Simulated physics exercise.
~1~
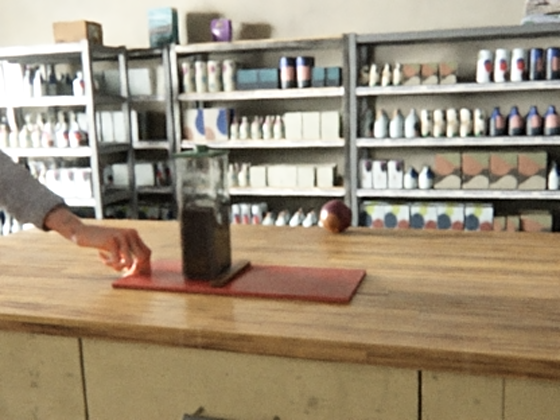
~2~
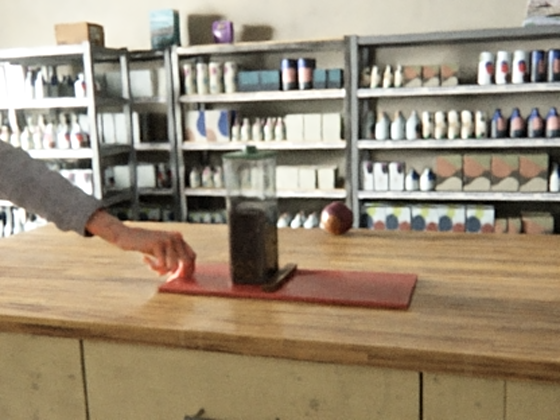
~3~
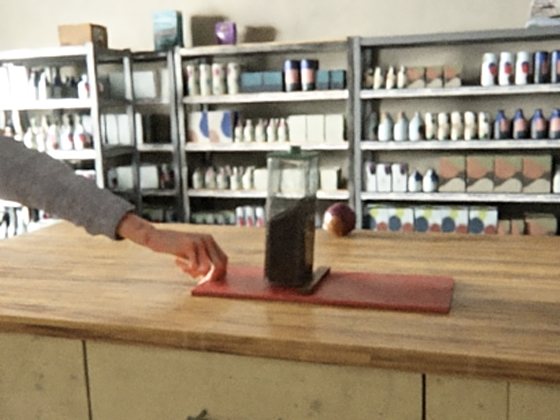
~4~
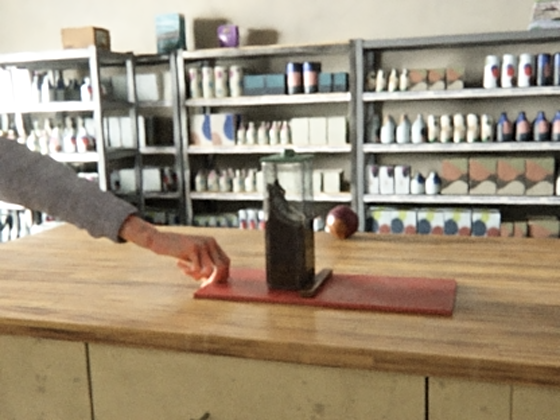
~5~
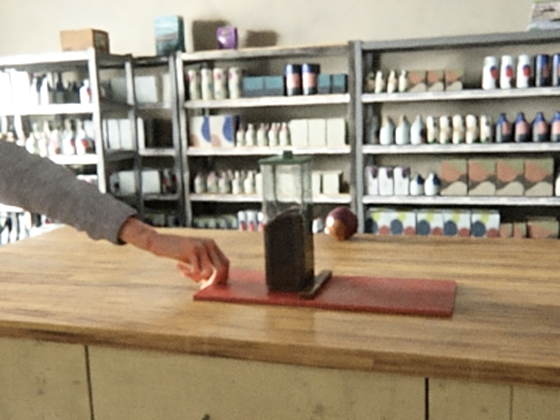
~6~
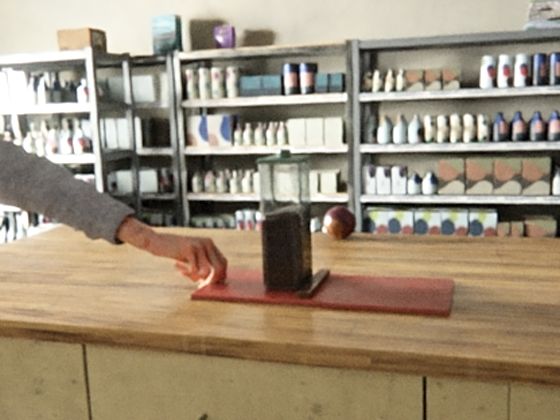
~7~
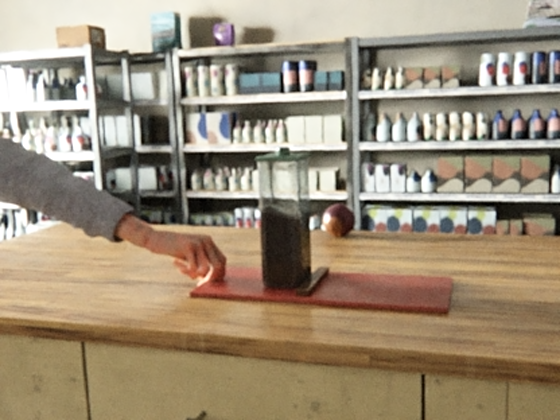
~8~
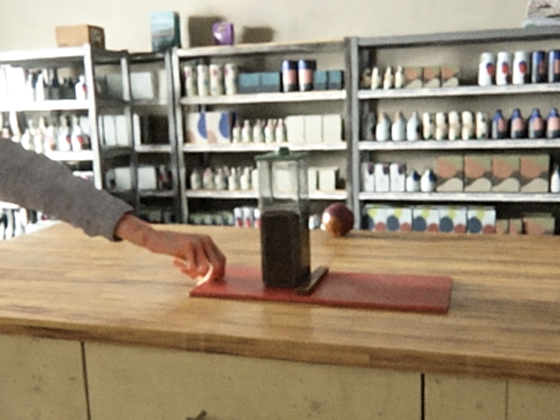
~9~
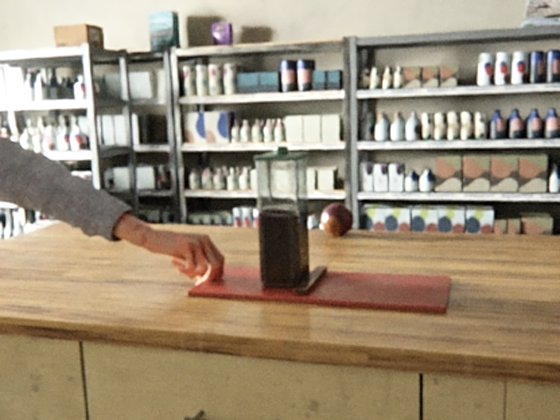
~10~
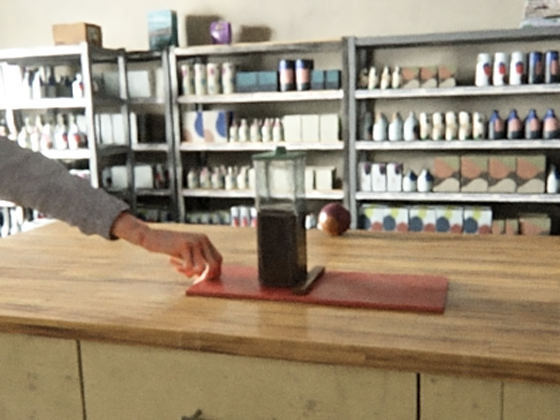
In a storeroom lined with metal shelves of bottles, tins and boxes, a hand in a grey sleeve holds the left end of a red board on a wooden counter. A tall, clear container with a lid, roughly half full of something dark, stands on the board. The hand slides the board to the right, carrying the container with it, then stops. The dark contents slosh up one side and back, then settle level. The container stays upright in its place on the board, the hand still resting at the board's end.
